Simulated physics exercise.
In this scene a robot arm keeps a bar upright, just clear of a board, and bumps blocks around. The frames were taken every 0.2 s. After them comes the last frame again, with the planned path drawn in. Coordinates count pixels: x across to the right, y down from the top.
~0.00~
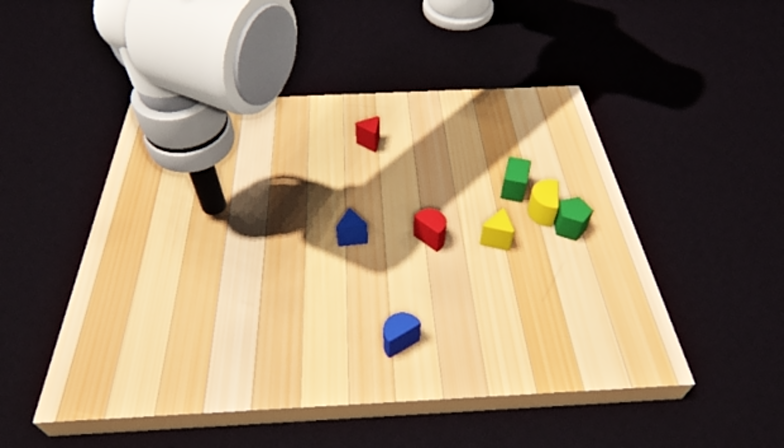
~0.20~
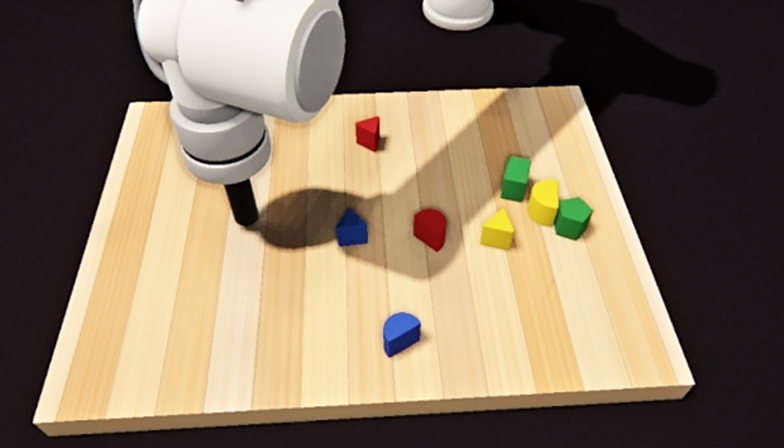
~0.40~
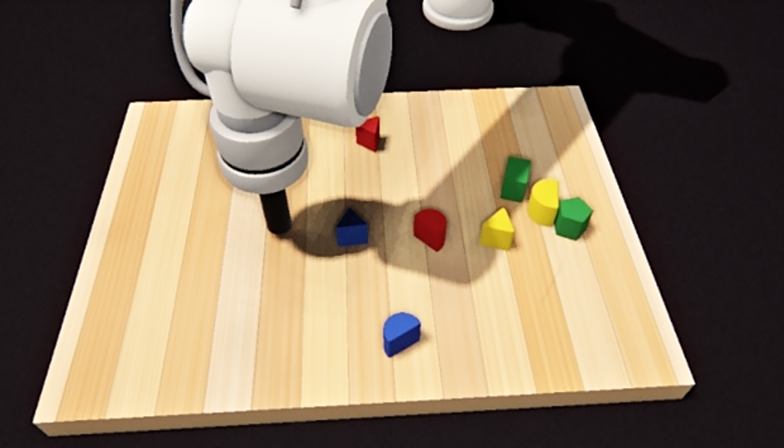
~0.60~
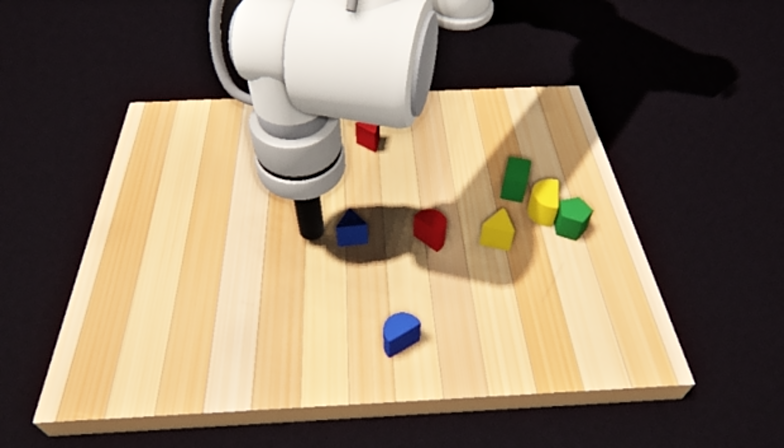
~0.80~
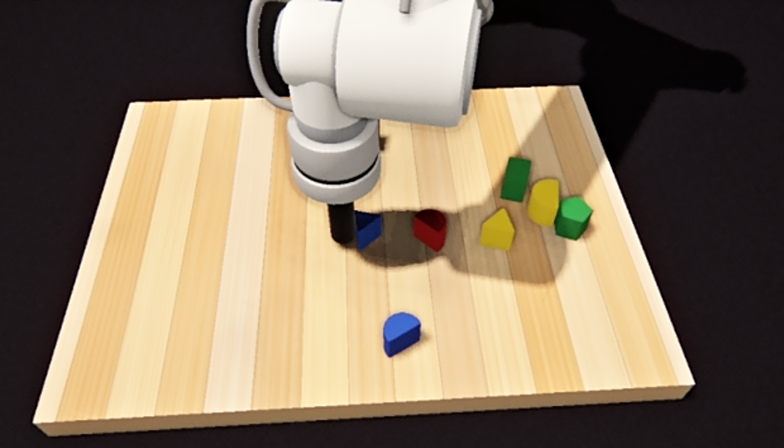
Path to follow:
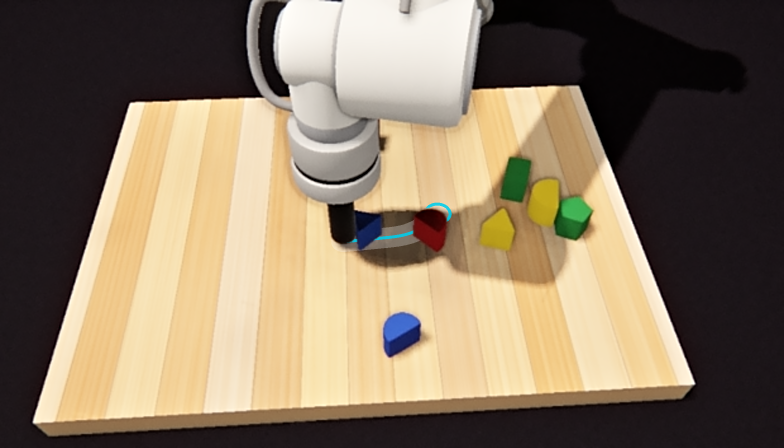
The footage shows a white robotic arm with a black bar moving rightward over a wooden board of red, blue, green and yellow blocks, reaching the blue triangular block and nudging it slightly right while the others stay still.
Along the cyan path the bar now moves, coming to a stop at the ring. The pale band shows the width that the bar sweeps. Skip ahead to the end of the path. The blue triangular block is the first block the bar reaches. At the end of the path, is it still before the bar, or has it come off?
Pushed ahead.
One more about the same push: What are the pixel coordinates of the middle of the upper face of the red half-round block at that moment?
It is going to be at (452, 215).
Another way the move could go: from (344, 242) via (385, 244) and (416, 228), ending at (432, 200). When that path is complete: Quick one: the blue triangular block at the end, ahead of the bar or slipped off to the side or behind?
I think the bar keeps pushing the blue triangular block along right to the end.
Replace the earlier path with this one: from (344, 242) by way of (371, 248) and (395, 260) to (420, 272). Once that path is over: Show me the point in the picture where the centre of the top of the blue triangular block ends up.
So, by the moment the path ends, you'll find the top centre of the blue triangular block at (393, 218).
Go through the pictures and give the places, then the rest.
The first picture shows bar's lower end at (214, 206); blue triangular block at (351, 219); red half-round block at (433, 218); yellow triangular block at (500, 221).
The second picture shows bar at (247, 217); blocks still.
The third picture shows bar at (280, 225); blocks still.
The fourth picture shows bar at (312, 231); blocks still.
The fifth picture shows bar at (343, 234); blue triangular block at (365, 218); red half-round block at (433, 218); yellow triangular block at (500, 221).
Drawn move, from (344, 242) over (380, 238) and (414, 232) to (438, 213).
What follows on the original path. One third of the way, bar at (380, 231); blue triangular block at (401, 213), turned 15° anticlockwise.
Two thirds of the way, bar at (414, 225); blue triangular block at (432, 201), turned 30° anticlockwise; red half-round block at (447, 216), turned 60° clockwise.
At the end, bar at (439, 206); blue triangular block at (459, 186); red half-round block at (452, 215), turned 90° clockwise; yellow triangular block still.
